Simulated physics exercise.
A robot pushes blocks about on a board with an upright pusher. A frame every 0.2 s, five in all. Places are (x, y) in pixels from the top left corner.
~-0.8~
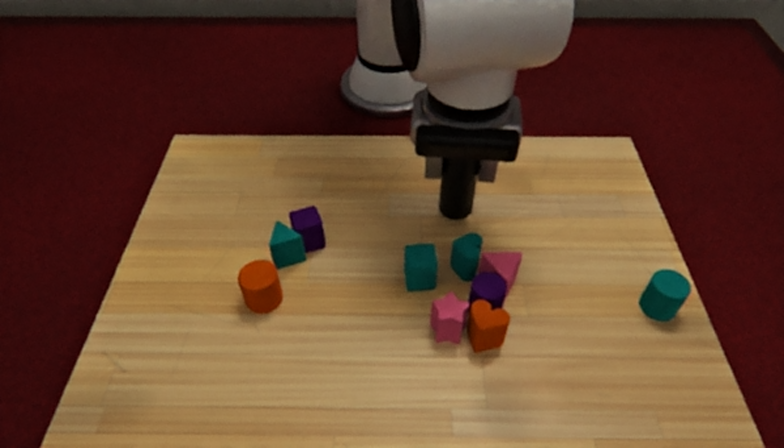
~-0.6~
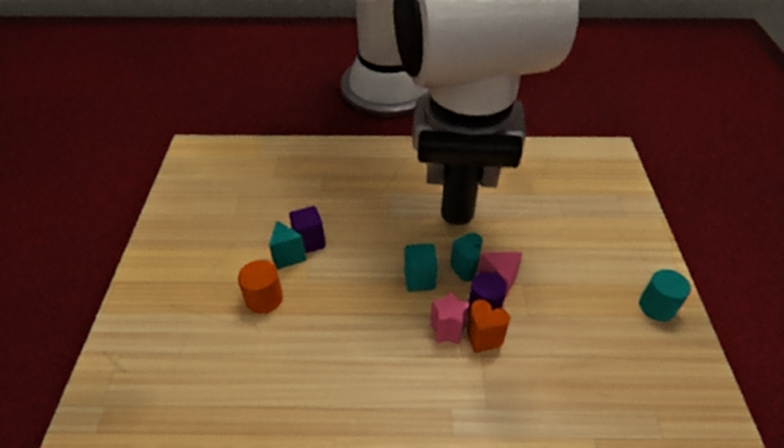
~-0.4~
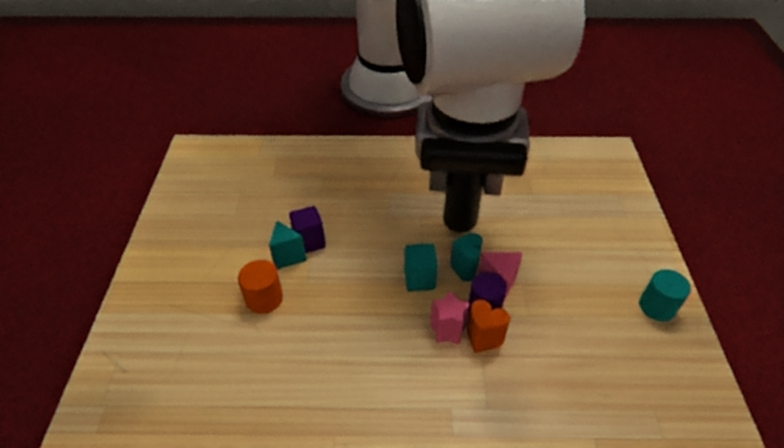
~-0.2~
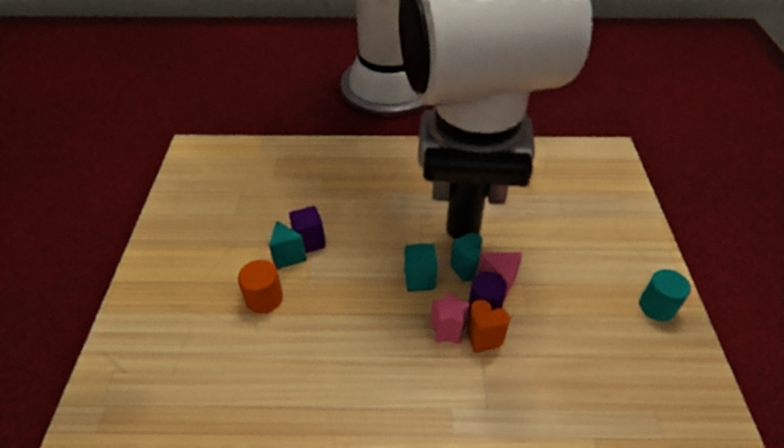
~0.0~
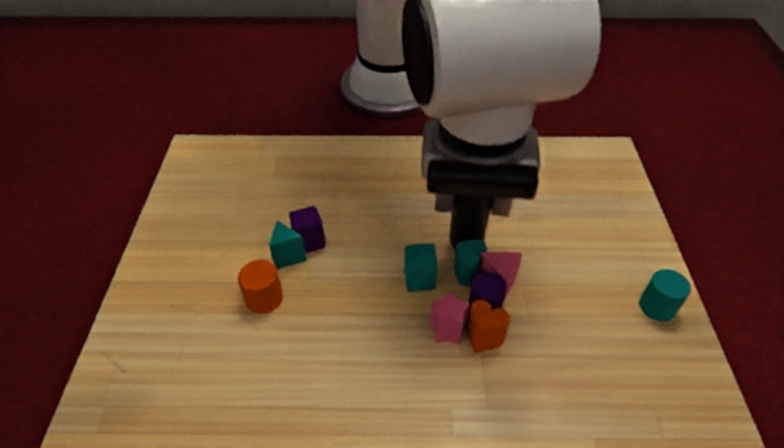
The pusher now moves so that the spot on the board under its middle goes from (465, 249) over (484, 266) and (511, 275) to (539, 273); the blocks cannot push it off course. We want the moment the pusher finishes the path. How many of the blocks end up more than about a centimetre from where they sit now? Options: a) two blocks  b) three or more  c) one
My pick is a.
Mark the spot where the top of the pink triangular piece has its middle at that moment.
Most likely (521, 276).
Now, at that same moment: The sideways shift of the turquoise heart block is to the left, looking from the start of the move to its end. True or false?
This is false.
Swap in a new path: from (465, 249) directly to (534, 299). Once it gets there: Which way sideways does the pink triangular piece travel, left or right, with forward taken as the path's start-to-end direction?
It's pushed right.
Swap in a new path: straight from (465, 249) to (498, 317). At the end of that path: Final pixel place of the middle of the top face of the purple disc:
In the picture, it is at (501, 326).
What follows on the original path. Halfway along, pusher at (499, 263); turquoise heart block at (472, 263), turned 35° clockwise; purple disc at (490, 288); pink triangular piece at (514, 273), turned 20° anticlockwise.
At the end, pusher at (542, 264); turquoise four-sided block in place; turquoise heart block at (472, 263), turned 35° clockwise; purple disc at (490, 288); pink triangular piece at (521, 276).
